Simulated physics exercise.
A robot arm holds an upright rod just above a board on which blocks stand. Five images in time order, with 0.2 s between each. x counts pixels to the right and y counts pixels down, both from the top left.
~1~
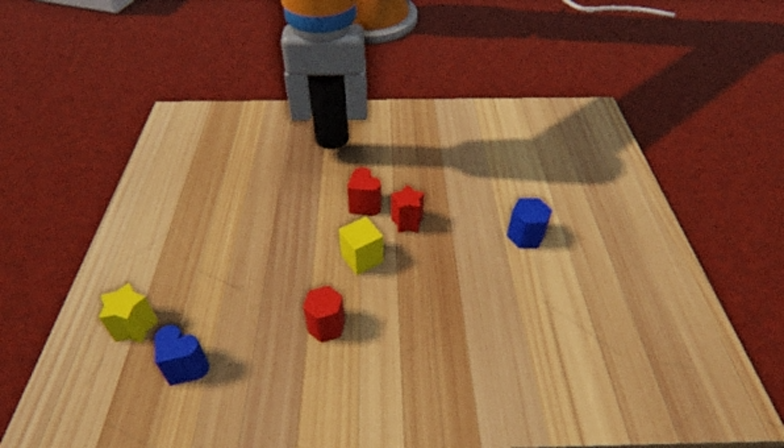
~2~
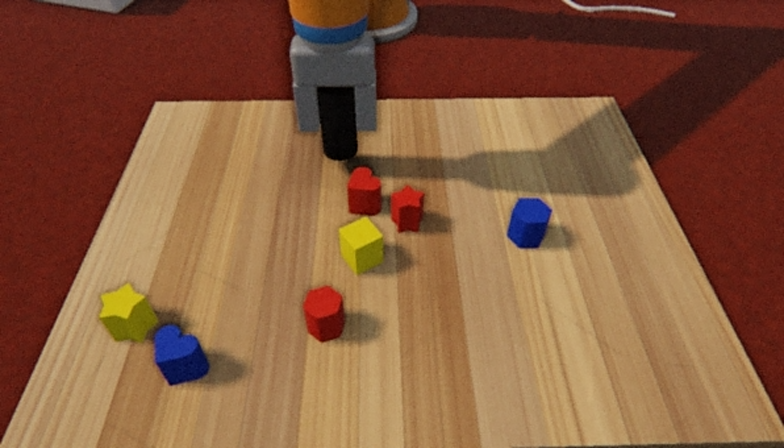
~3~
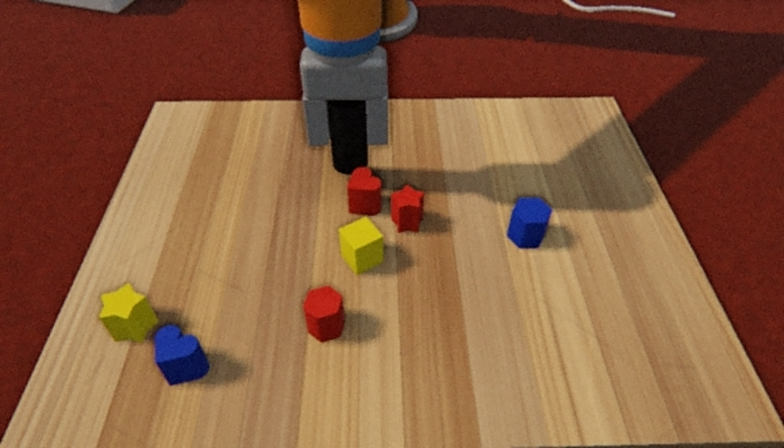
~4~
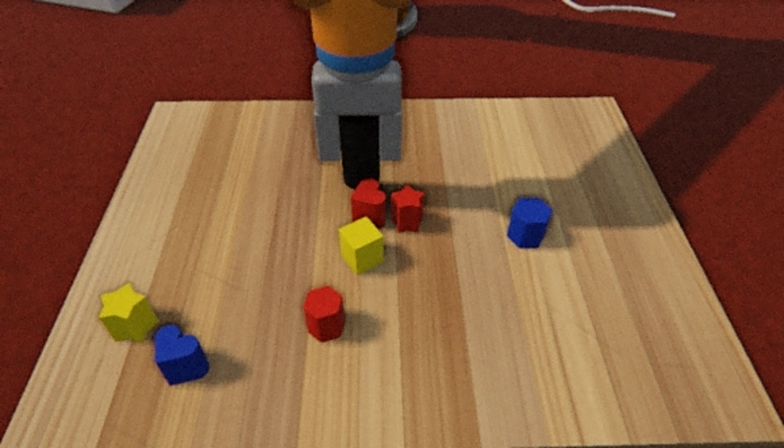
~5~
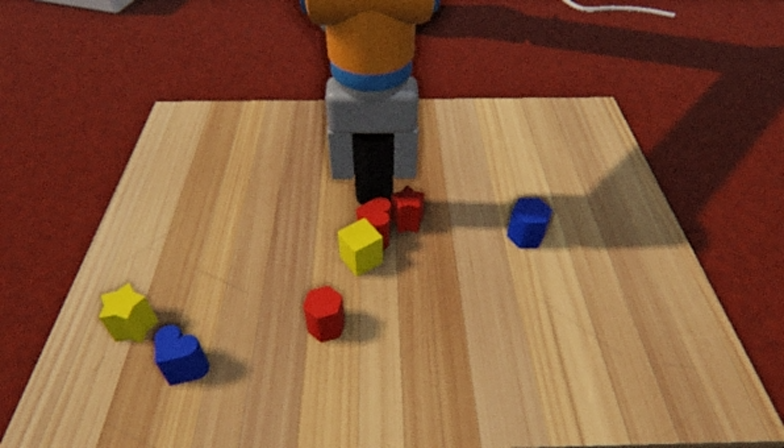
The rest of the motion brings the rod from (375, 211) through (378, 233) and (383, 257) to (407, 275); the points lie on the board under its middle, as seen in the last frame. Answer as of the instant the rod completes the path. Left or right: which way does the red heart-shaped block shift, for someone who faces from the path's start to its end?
It's going to go left.
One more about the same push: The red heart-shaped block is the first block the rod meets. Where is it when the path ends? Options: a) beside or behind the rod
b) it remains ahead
The answer is b.
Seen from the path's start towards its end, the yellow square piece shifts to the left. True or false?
It is false.
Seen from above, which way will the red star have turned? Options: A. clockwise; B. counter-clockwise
The one that fits is B, counter-clockwise.
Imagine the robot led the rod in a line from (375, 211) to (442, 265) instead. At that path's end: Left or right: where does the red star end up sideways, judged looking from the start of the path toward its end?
Side: Left.
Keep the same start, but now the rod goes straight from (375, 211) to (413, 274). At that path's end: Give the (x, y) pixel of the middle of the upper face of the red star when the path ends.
I think it will end close to (426, 207).
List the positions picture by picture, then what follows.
The first frame shows rod tip (332, 139); block tops, red hexagon (323, 301); yellow square piece (361, 232); red heart-shaped block (364, 180); red star (408, 196).
The second frame shows rod (341, 150); blocks unchanged.
The third frame shows rod (350, 163); blocks unchanged.
The fourth frame shows rod (362, 179); red heart-shaped block (369, 192).
The fifth frame shows rod (375, 196); red hexagon (323, 301); yellow square piece (360, 234); red heart-shaped block (376, 210); red star (408, 196).
What follows on the original path. Halfway along, rod (379, 232); yellow square piece (354, 241); red heart-shaped block (398, 243); red star (412, 203), turned 55° anticlockwise.
At the end, rod (407, 261); red hexagon in place; yellow square piece (349, 247); red heart-shaped block (424, 276), turned 20° clockwise; red star (412, 203), turned 55° anticlockwise.
